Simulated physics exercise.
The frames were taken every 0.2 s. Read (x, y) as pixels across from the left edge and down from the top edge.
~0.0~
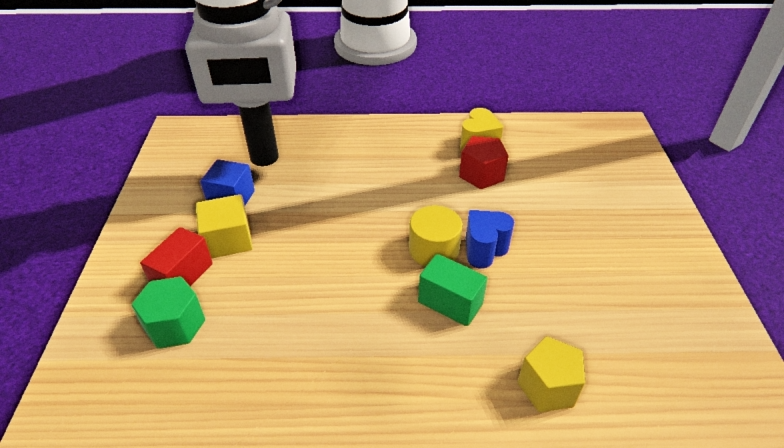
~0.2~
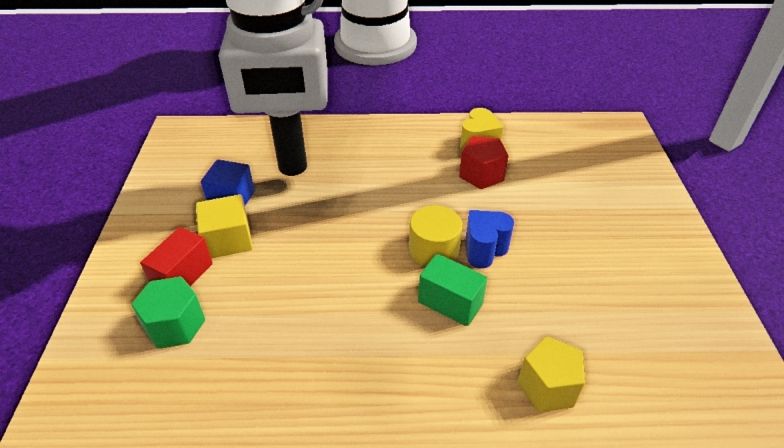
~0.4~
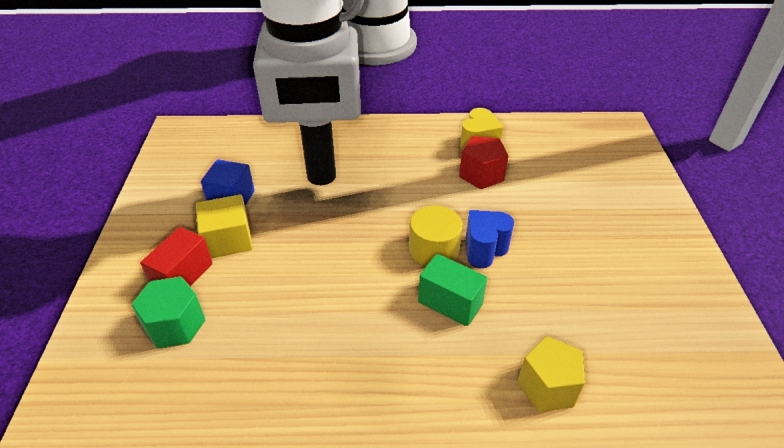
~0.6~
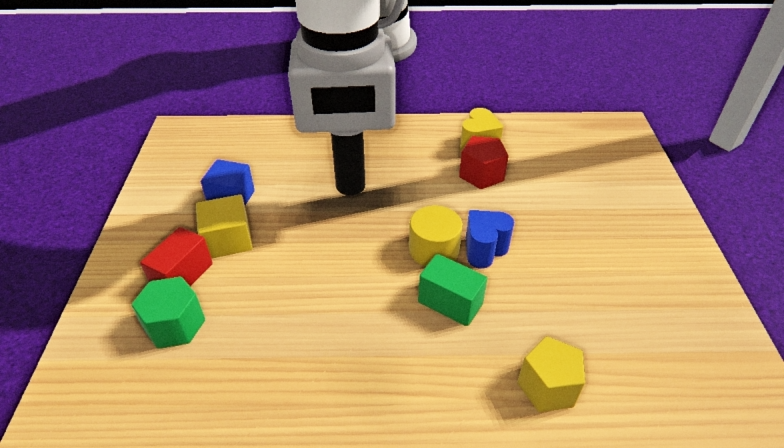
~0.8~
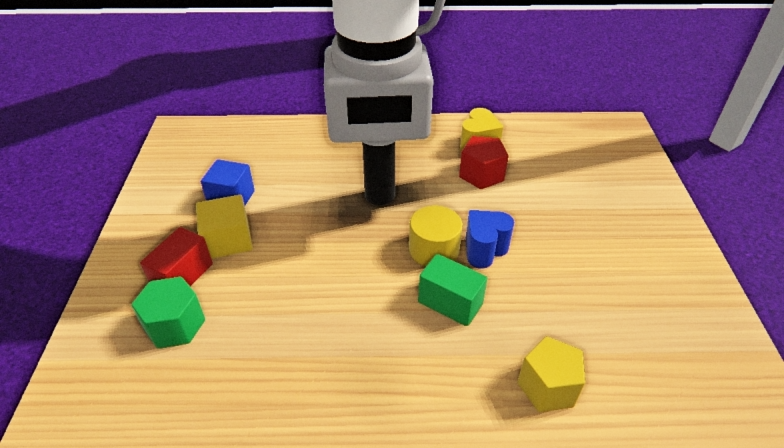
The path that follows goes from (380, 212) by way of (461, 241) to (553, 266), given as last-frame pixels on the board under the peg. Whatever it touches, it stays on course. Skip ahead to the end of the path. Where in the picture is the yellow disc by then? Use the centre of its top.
Its top centre lands on (478, 250).
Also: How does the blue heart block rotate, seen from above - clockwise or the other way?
Counterclockwise rotation.
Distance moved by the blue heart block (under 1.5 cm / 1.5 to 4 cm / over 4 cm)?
Result: Over 4 cm.
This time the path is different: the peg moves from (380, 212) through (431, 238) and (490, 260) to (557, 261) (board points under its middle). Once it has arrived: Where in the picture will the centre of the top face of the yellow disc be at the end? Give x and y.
It should be at (492, 266) by then.
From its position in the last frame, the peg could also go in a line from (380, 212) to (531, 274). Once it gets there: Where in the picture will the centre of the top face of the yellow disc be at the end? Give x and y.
It will end up at (487, 263).
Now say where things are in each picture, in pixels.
The first frame shows peg's lower end at (265, 158); yellow disc at (436, 222); green oblong at (454, 276); blue heart block at (489, 224).
The second frame shows peg at (293, 167); blocks still.
The third frame shows peg at (322, 177); blocks still.
The fourth frame shows peg at (351, 186); blocks still.
The fifth frame shows peg at (380, 196); yellow disc at (436, 222); green oblong at (454, 276); blue heart block at (489, 224).
On the path given first. One third of the way, peg at (434, 217); yellow disc at (452, 235); blue heart block at (495, 226), turned 20° anticlockwise.
Two thirds of the way, peg at (494, 233); yellow disc at (478, 250); green oblong at (451, 279); blue heart block at (537, 235), turned 35° anticlockwise.
At the end, peg at (558, 250); yellow disc at (478, 250); green oblong at (451, 279); blue heart block at (599, 247), turned 65° anticlockwise.
